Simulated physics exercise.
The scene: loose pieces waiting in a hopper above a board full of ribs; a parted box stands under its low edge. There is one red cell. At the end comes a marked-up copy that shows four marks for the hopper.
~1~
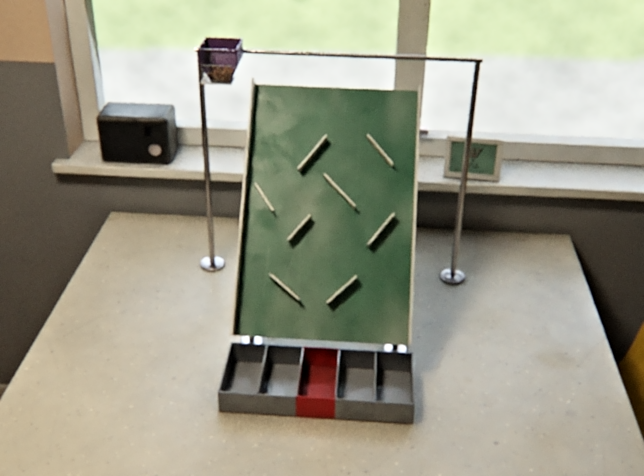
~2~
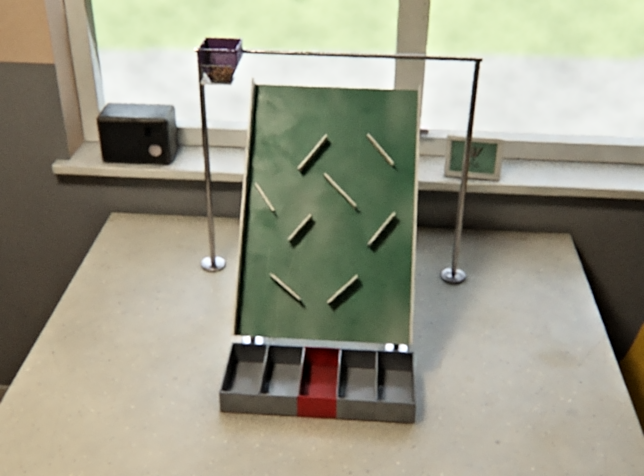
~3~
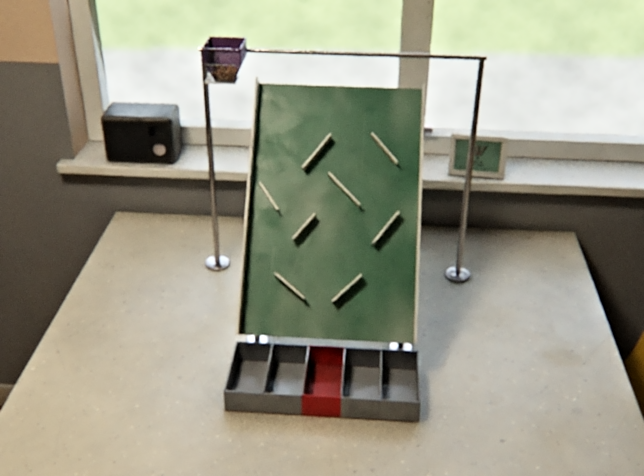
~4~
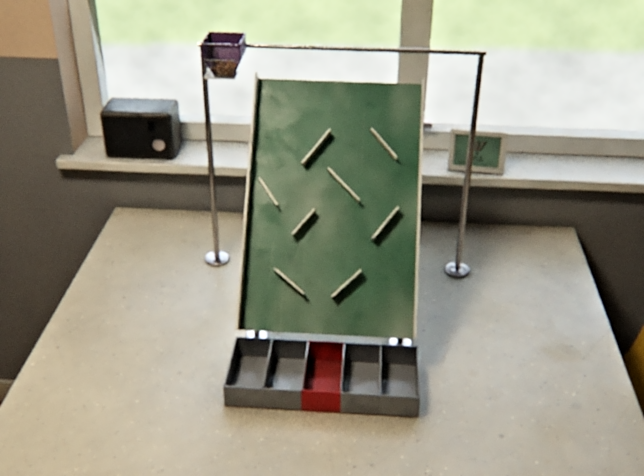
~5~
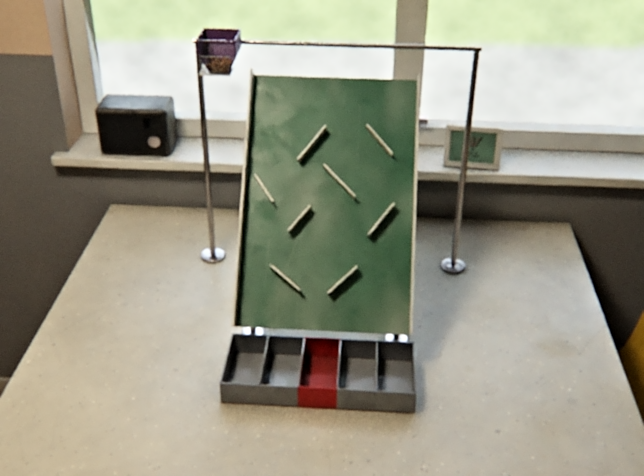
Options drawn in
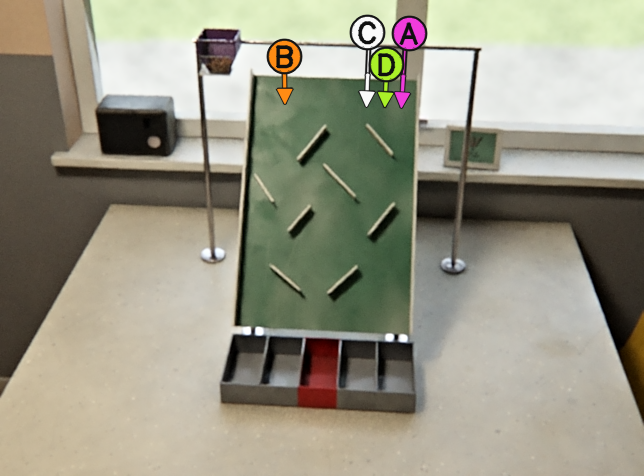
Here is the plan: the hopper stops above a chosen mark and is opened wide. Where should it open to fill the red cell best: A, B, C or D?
Go for B.
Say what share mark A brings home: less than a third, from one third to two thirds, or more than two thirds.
Less than a third.
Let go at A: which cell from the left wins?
It is the fifth one.
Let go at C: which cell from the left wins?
The second from the left.
On the marked copy, mark A meets the board at (401, 102); mark B meets the board at (284, 98); mark C meets the board at (366, 101); mark D meets the board at (385, 101).
With A, not one piece in the red cell, roughly two thirds in other cells, roughly a third outside the box.
With B, roughly a third in the red cell, roughly half in other cells, about a tenth outside the box.
With C, just a few in the red cell, the larger part in other cells, roughly a quarter outside the box.
With D, just a few in the red cell, roughly two thirds in other cells, roughly a third outside the box.
